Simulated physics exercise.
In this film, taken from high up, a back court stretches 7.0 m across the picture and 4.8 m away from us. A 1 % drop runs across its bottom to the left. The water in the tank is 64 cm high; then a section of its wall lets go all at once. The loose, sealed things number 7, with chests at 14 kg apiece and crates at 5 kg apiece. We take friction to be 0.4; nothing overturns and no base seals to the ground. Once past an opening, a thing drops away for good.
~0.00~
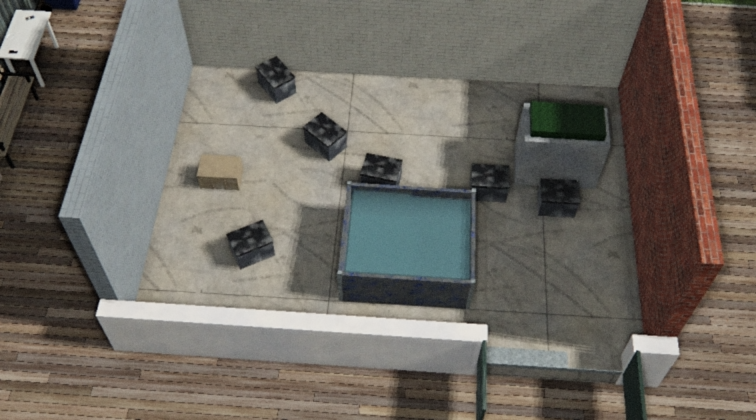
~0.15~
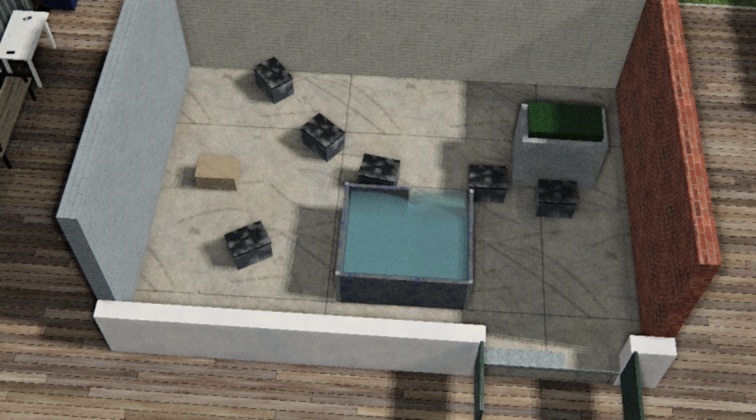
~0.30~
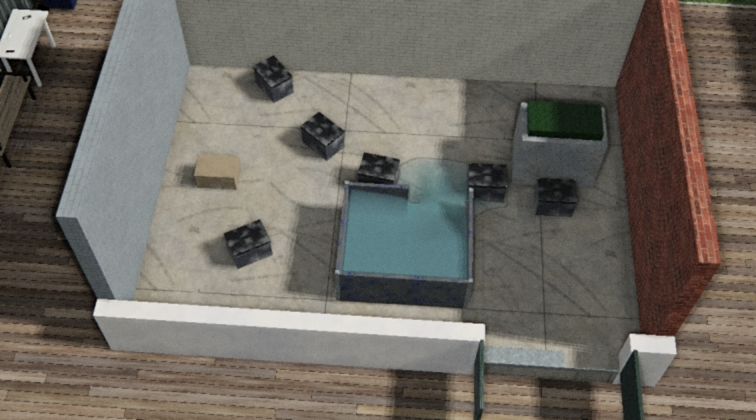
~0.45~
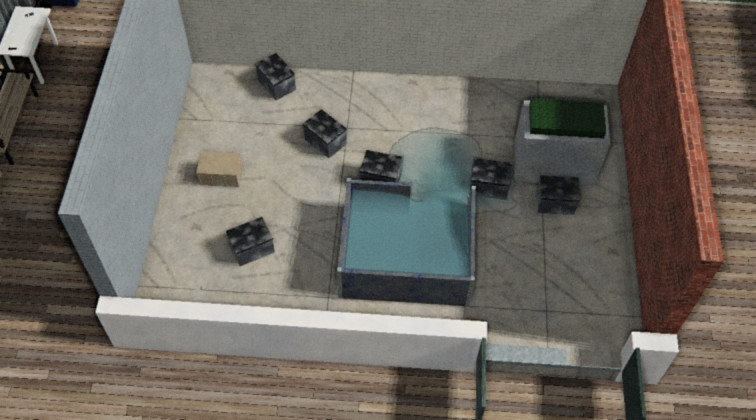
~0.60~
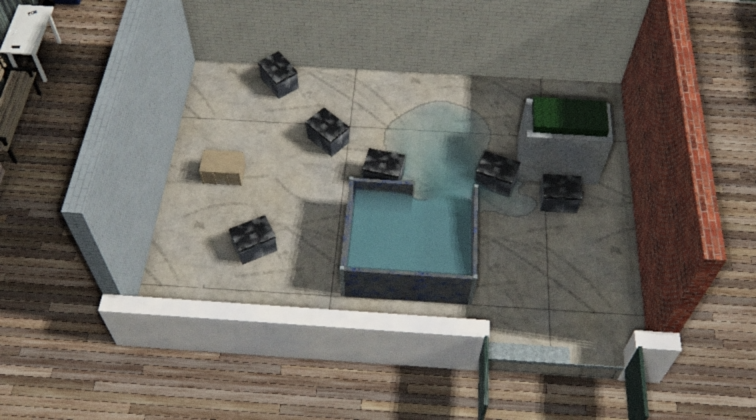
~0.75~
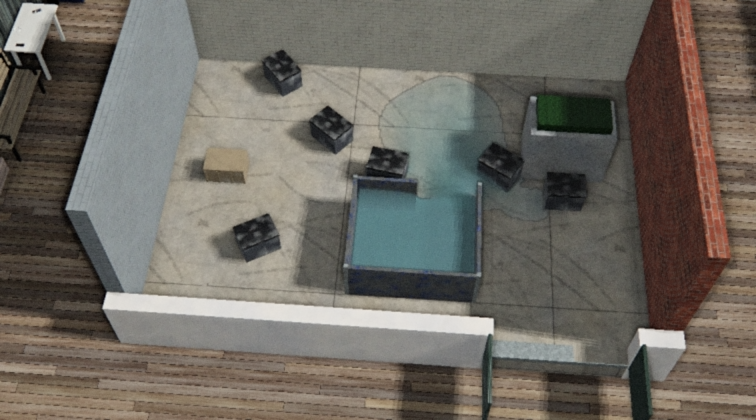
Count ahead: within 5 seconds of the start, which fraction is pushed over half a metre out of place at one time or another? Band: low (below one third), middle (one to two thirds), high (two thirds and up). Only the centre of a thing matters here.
Middle.
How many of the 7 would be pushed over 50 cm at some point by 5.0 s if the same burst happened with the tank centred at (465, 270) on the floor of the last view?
So the tally would be 3.
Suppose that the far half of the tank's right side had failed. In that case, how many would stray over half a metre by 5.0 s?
Count: 1.
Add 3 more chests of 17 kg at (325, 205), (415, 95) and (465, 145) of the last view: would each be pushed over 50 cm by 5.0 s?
Result, in sequence: Below the mark / above the mark / above the mark.
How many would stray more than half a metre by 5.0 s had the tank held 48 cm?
So the tally would be 2.
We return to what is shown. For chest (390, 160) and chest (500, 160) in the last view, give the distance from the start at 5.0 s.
Taking them in turn, I get 0 cm for the first and 200 cm for the second.
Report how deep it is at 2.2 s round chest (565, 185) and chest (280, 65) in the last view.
Depth approx. 3 cm / 5 cm.
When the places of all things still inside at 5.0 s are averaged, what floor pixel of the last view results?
Mean position approx. (371, 194).
After 1.1 s 1 of 7 are over 50 cm from their spots; 0 afloat.
After 2.2 s 1 of 7 are over 50 cm from their spots; 1 afloat.
After 3.5 s 2 of 7 are over 50 cm from their spots; 1 afloat.
After 5.0 s 3 of 7 are over 50 cm from their spots, and 3 have been at some point; 1 afloat.
